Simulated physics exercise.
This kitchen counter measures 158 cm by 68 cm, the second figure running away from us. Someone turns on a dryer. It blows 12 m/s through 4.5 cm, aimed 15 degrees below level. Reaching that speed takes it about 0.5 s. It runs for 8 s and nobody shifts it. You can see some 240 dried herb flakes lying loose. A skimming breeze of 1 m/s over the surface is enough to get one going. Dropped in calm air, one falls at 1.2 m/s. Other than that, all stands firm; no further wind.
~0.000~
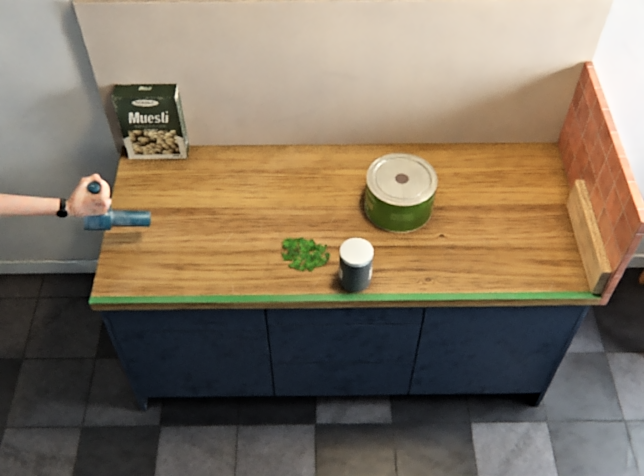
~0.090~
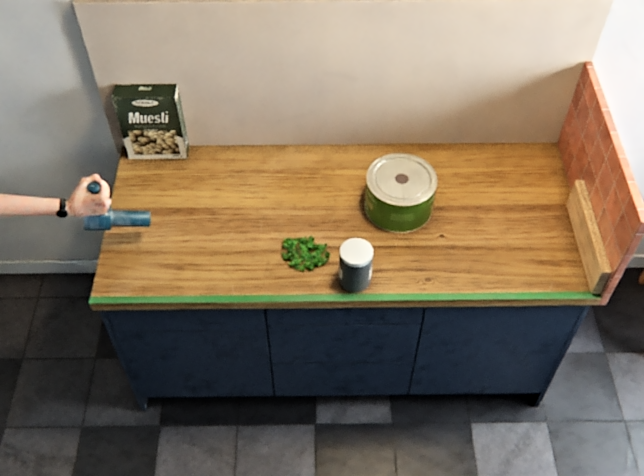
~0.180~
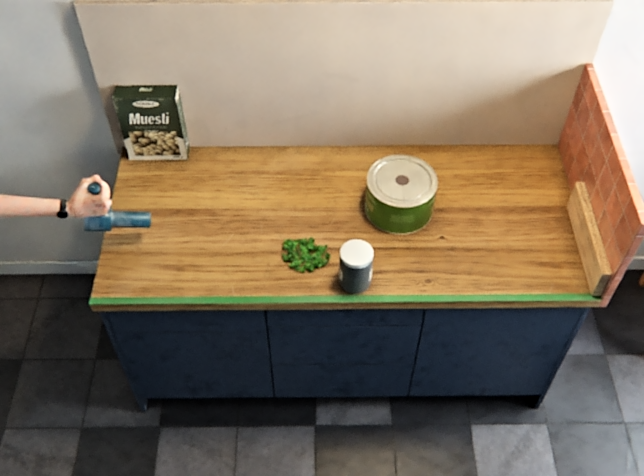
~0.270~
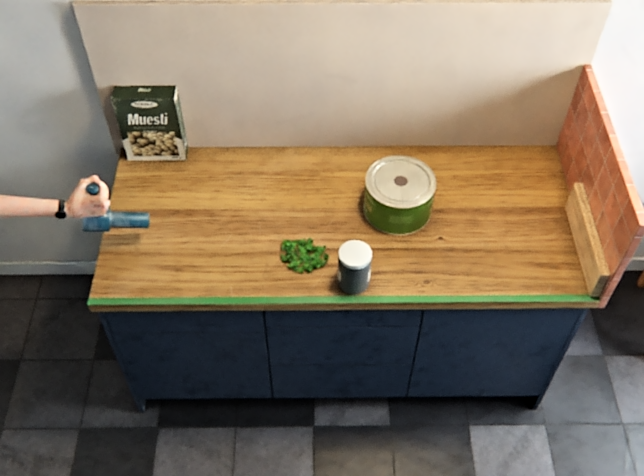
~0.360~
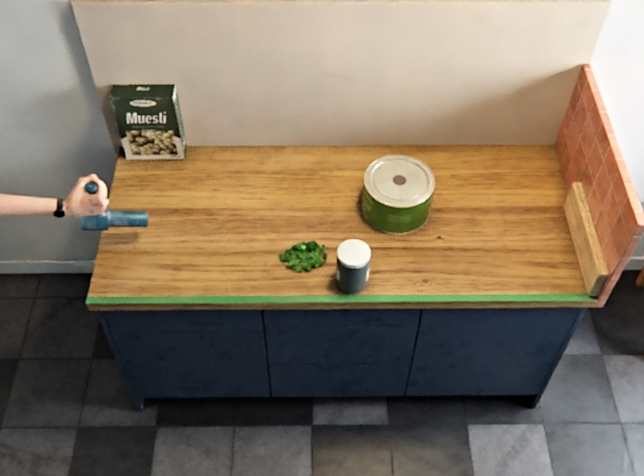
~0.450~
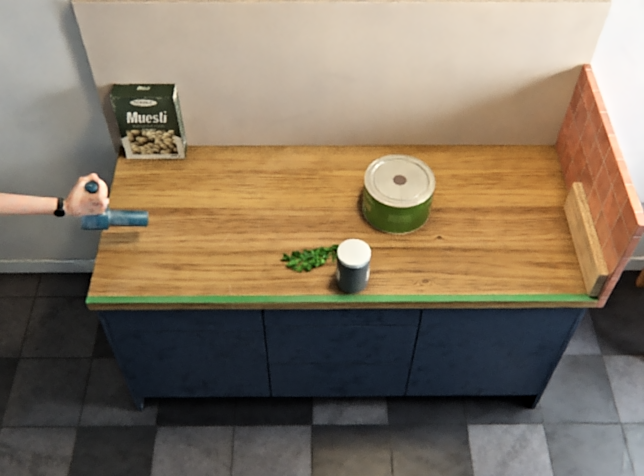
A hand with a dark wristband reaches in from the left, holding a blue dryer level with a wooden kitchen counter with dark blue cupboards, seen from above and in front. A green and brown muesli box stands back left, a green tin right of centre, and a white-lidded dark jar beside loose green flakes near the green front edge. The flakes lie still, then some skim rightward towards the jar, while all else stays put.
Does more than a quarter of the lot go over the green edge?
Over the limit.
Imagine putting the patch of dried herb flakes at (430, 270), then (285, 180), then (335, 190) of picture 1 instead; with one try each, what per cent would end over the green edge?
Roughly 70 %, then 0 %, then 0 %.
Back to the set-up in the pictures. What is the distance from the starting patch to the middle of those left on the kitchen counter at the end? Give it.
About 85 cm.
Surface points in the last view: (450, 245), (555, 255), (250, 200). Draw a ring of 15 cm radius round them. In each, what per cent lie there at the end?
0 %, 15 %, 0 %.
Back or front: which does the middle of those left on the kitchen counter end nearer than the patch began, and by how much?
To the near part, near enough 5 cm.
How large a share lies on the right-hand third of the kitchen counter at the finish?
About 30 percent.
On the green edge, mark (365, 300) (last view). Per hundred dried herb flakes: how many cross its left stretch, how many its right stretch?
15 % left and 50 % right.
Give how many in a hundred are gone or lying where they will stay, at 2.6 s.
Some 60 per cent.
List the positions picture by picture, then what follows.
The middle of the dried herb flakes is near (304, 255), none has stirred yet and the mouth of the dryer is at (150, 219), in the first picture.
The middle of the dried herb flakes is near (304, 254), none has stirred yet and the green edge is centred on (346, 301), in the second picture.
The middle of the dried herb flakes is near (304, 255), none has stirred yet, the top of a jar is at (357, 252) and the top of a large tin is at (402, 180), in the third picture.
The middle of the dried herb flakes is near (303, 256) and none has stirred yet, in the fourth picture.
The middle of the dried herb flakes is near (305, 256), the farthest in sight from the dryer is at (326, 255) and about 20 % have left their places, in the fifth picture.
The middle of the dried herb flakes is near (316, 257), the farthest in sight from the dryer is at (369, 248) and about 45 % have left their places, in the sixth picture.
After 1.6 s, 77 % are on the move or not yet settled, 29 % are over the green edge; the middle of those still in play is near (546, 288).
After 2.6 s, 45 % are on the move or not yet settled, 46 % are over the green edge; the middle of those still in play is near (561, 292).
After 4.4 s, 32 % are on the move or not yet settled, 57 % are over the green edge; the middle of those still in play is near (519, 293).
After 8.0 s, at the end, 67 % are over the green edge; the middle of those still in play is near (577, 269).
